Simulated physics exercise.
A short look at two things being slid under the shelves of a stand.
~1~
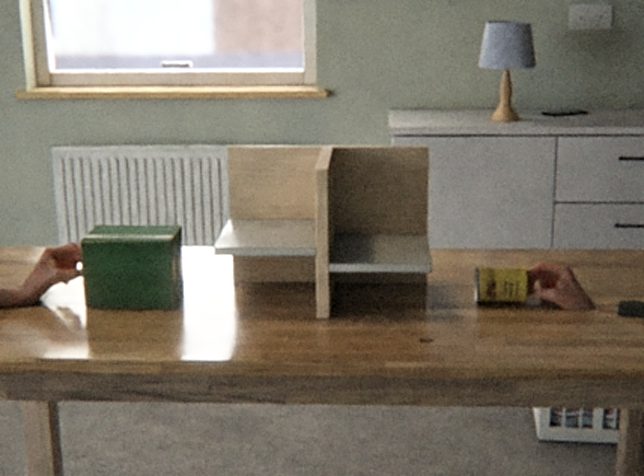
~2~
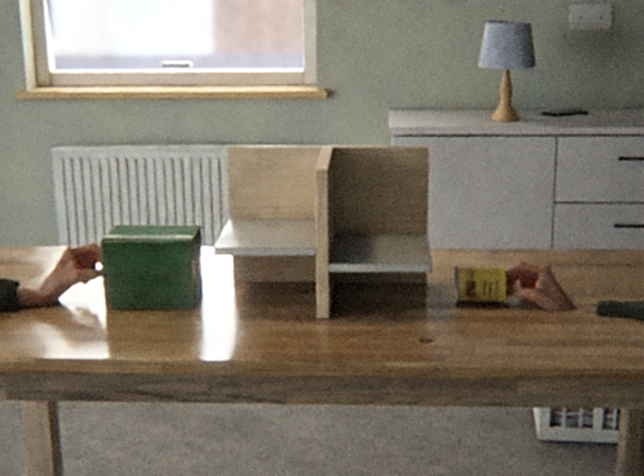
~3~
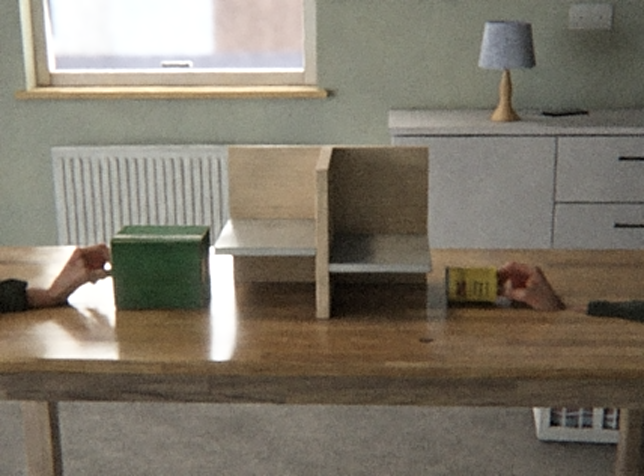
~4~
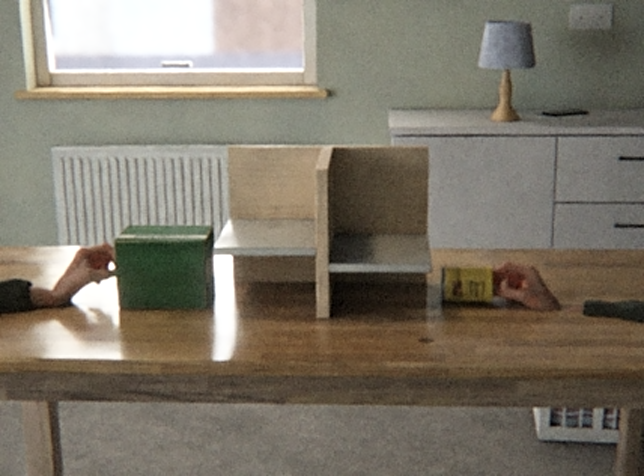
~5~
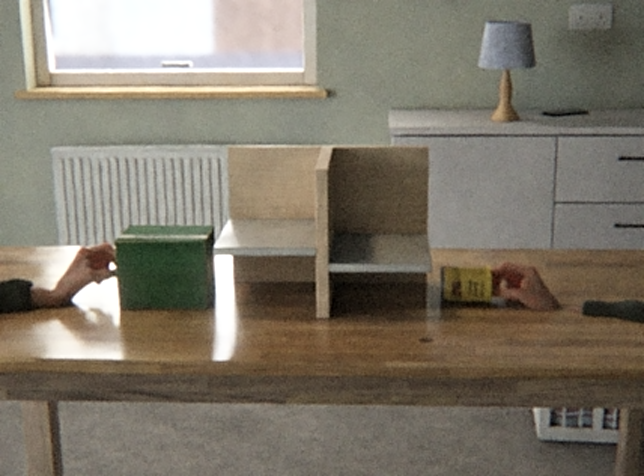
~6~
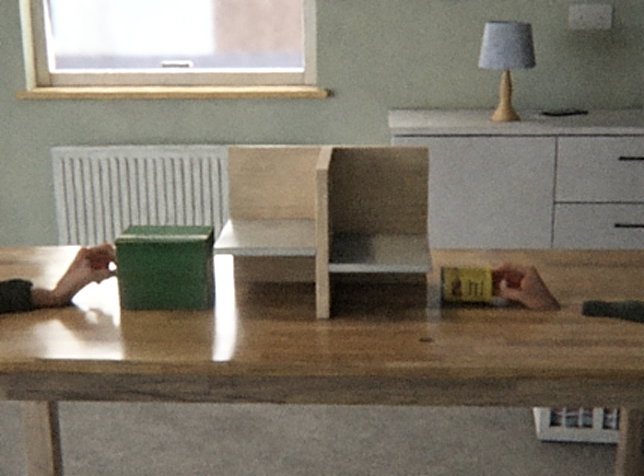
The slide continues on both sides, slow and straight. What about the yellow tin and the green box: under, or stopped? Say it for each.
Here the yellow tin goes under, the green box stops at the shelf.
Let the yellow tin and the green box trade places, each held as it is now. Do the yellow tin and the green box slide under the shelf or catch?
The yellow tin gets in and the green box stops at the shelf.
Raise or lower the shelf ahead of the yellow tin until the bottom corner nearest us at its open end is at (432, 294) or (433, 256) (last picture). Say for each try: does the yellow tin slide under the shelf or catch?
Try by try, it is stopped; gets in.
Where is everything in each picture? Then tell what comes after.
In the first picture, hands sliding the things forward; yellow tin (500, 284); green box (134, 266); shelf (326, 229).
In the second picture, hands sliding the things forward; green box (153, 266); shelf (326, 229).
In the third picture, hands sliding the things forward; yellow tin (470, 284); shelf (326, 229).
In the fourth picture, hands sliding the things forward; green box (167, 266); shelf (326, 229).
In the fifth picture, hands sliding the things forward; yellow tin (466, 284); shelf (326, 229).
In the sixth picture, hands sliding the things forward; yellow tin (465, 284); green box (167, 266); shelf (326, 229).
Then, 0.32 s after the last picture, yellow tin sliding up to the opening near (444, 284); green box stopped at the opening near (179, 267).
At rest, the yellow tin slides in, near (399, 284); the green box catches on the edge, near (179, 266).
